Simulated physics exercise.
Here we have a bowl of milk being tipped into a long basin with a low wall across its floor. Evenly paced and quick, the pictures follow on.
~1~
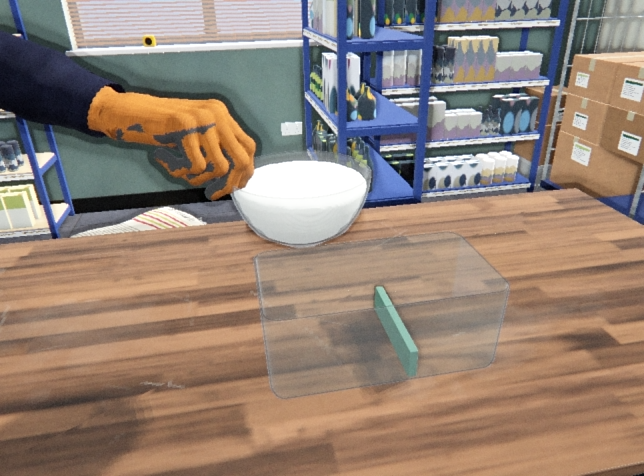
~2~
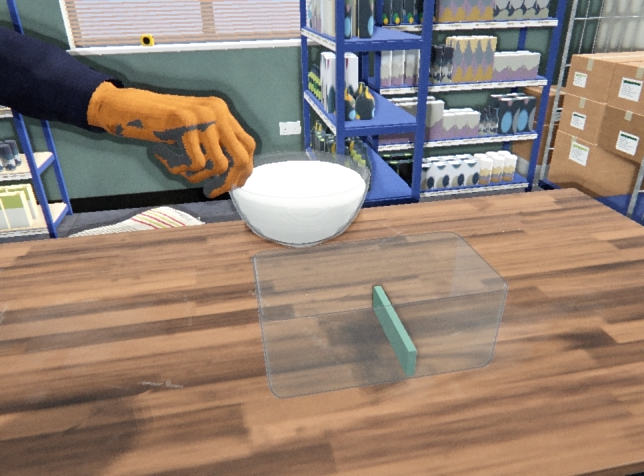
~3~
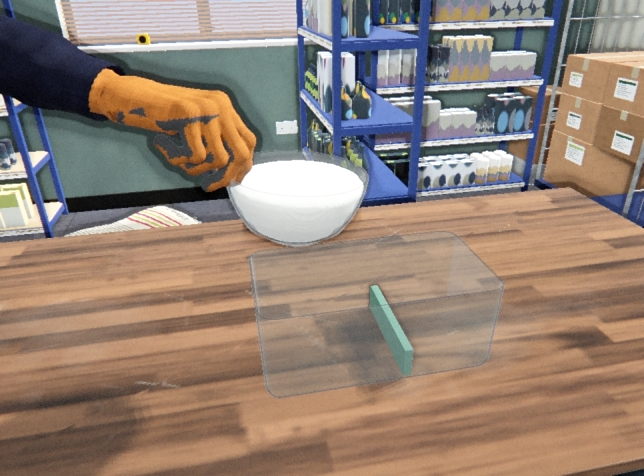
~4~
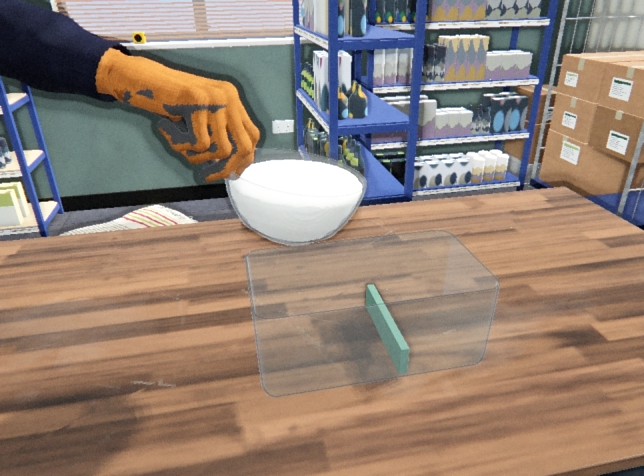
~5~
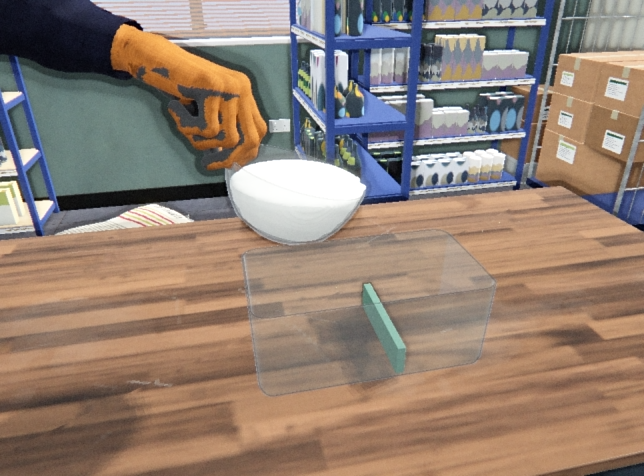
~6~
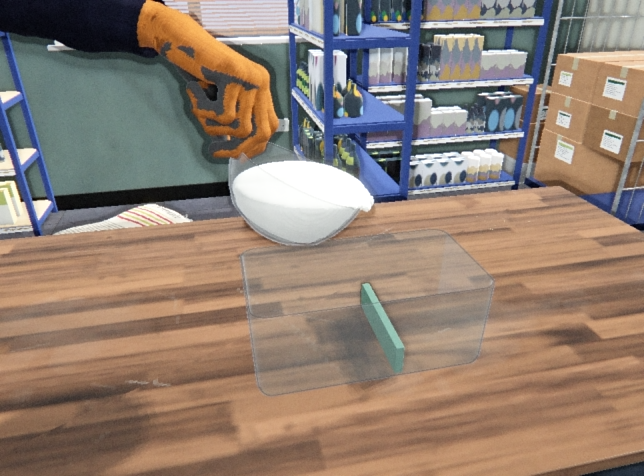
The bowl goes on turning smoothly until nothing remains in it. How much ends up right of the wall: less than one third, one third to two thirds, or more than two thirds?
The share right of the wall is the middle band, one third to two thirds.
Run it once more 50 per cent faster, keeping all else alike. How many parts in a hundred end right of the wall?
45 per cent or thereabouts.
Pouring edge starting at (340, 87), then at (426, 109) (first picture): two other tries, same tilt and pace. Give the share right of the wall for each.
First some 50, then 65 per cent.
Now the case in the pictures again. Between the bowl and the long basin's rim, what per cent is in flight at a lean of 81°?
Roughly 25 in a hundred.
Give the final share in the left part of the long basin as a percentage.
Some 40 parts in a hundred.
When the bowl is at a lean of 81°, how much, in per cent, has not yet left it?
Near 25 in a hundred still remains.
A moment on, the tilt is 81° and 25 per cent is still to pour, 7 is left of the wall and 42 right of it.
Next, the tilt is 97° and 1 per cent is still to pour, 34 is left of the wall and 61 right of it.
Then the tilt is 97° and 0 per cent is still to pour, 40 is left of the wall and 59 right of it.
Later the tilt is 97° and 0 per cent is still to pour, 42 is left of the wall and 58 right of it.
At rest 42 per cent lies left of the wall, 58 right of it and 1 outside.
